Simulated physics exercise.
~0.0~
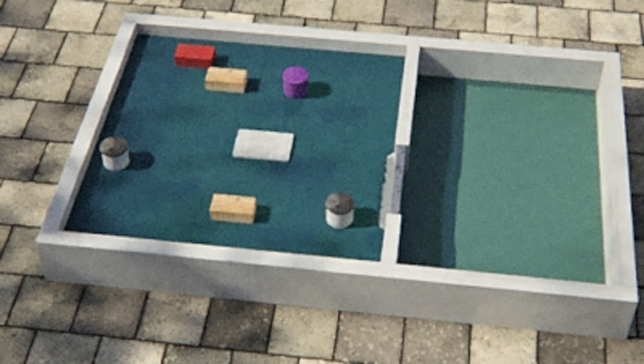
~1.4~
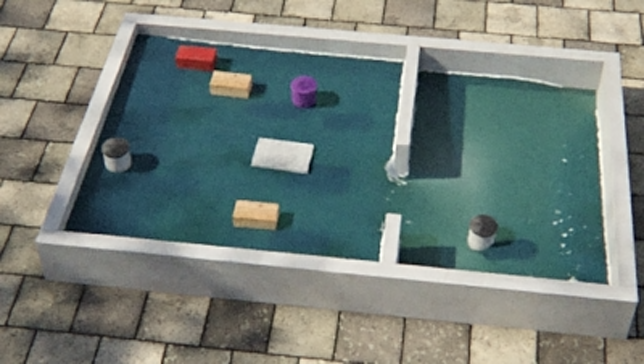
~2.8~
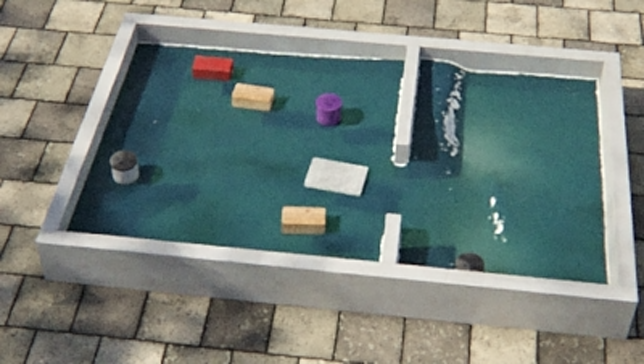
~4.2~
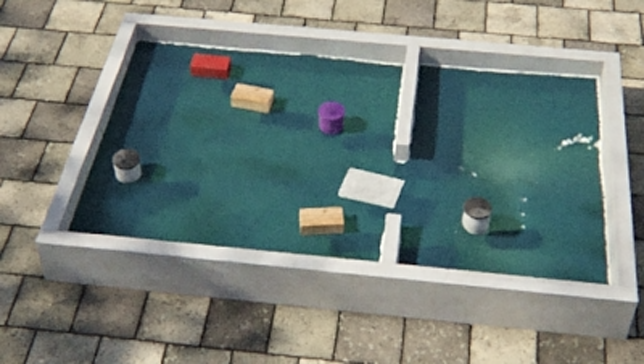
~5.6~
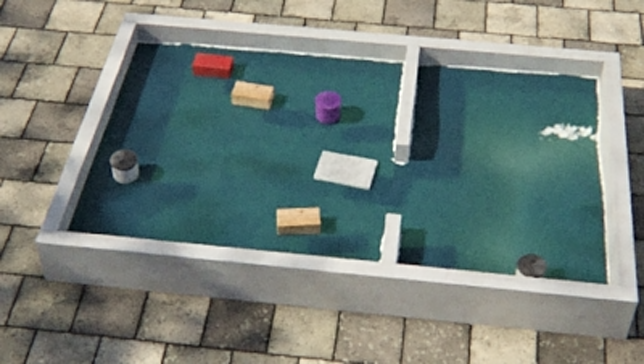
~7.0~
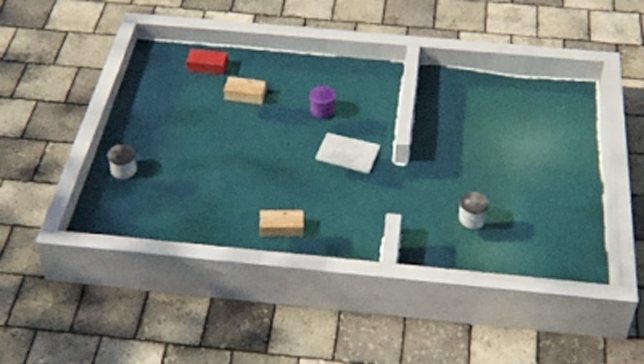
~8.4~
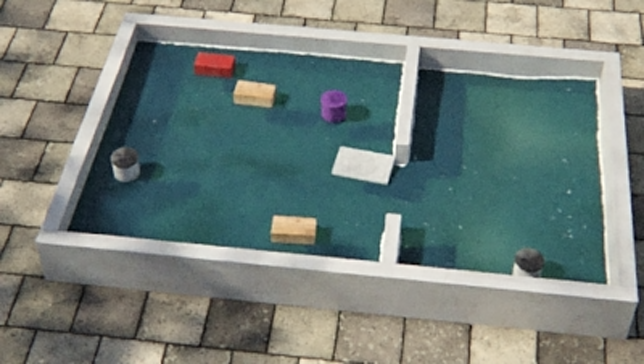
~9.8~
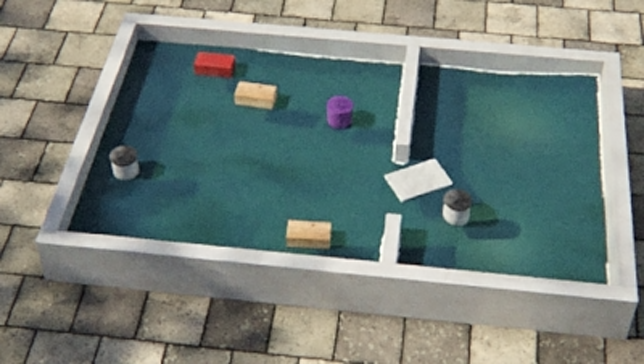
Water surging through a divider gap in a tank, carrying a dark-topped pail through first and a white slab following at the end.
